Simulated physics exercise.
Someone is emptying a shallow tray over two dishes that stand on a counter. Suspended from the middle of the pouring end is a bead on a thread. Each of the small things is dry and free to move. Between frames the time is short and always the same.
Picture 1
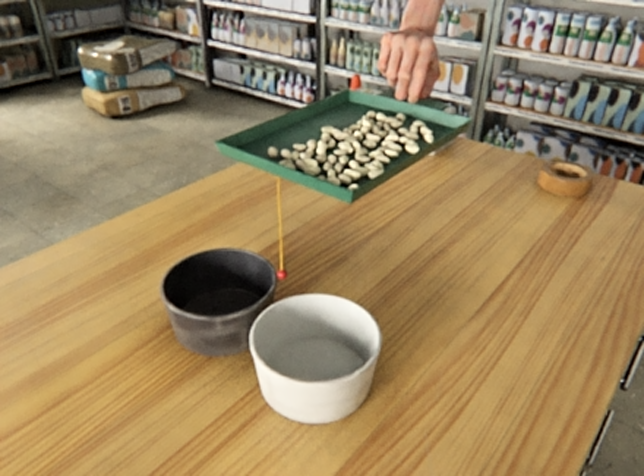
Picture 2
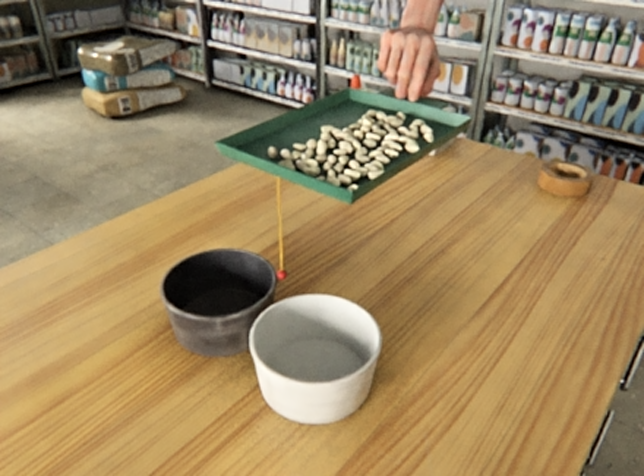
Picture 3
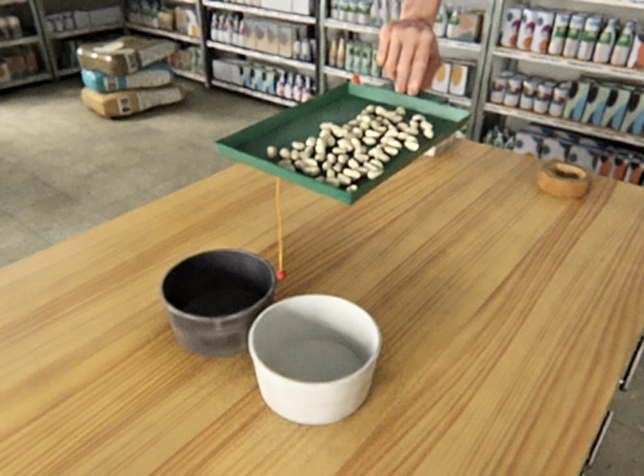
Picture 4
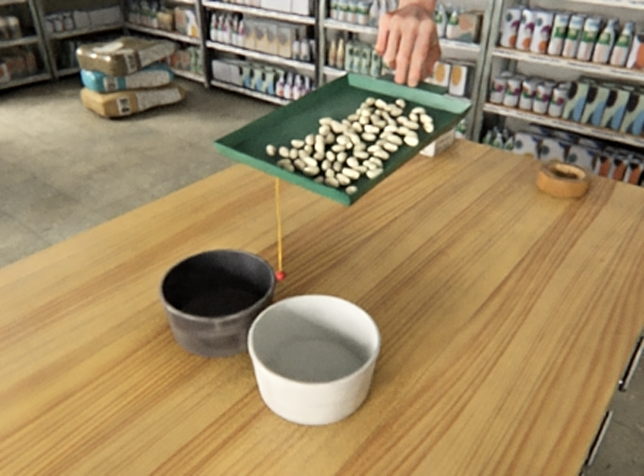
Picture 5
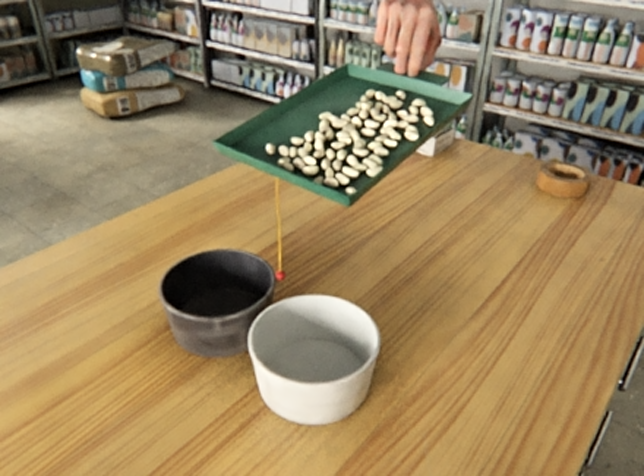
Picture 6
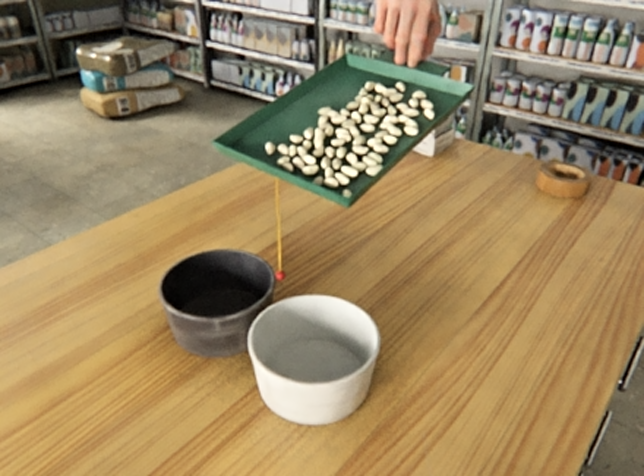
Green tray of white beans tilting slightly in a person's hand above a dark dish and a white dish on a wooden counter.
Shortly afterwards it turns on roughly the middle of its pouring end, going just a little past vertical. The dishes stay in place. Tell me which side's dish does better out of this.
The dish on the right does better.
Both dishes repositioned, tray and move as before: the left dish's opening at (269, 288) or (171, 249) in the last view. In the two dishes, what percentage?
Around 60 percent the first time, around 50 percent the second.
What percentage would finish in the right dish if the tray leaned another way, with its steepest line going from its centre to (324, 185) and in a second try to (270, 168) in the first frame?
The share is 90 per cent in the first and 10 per cent in the second.
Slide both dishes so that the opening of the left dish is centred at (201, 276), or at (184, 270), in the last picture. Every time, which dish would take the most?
Try 1: The right-side dish; try 2: The right-side dish.
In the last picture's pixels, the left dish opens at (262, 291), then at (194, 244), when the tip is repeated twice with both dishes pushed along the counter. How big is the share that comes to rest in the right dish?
It would be roughly 40 per cent, followed by roughly 30 per cent.
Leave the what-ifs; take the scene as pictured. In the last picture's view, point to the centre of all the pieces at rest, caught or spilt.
Roughly at pixel (300, 378).
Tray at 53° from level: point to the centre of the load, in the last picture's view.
I'd put it at about (318, 147).
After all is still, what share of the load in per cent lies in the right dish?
It comes to around 70 per cent of the load.
Just after the last frame, tray tipped steeply; every one on the tray.
A moment on, tray tipped right over; almost all on the tray; just a few in the air.
Further on, tray tipped past a quarter turn; the larger part in the right dish; about a tenth in the left dish; about a tenth outside both.
When it is over, tray tipped past a quarter turn; the larger part in the right dish; about a tenth in the left dish; about a tenth outside both.
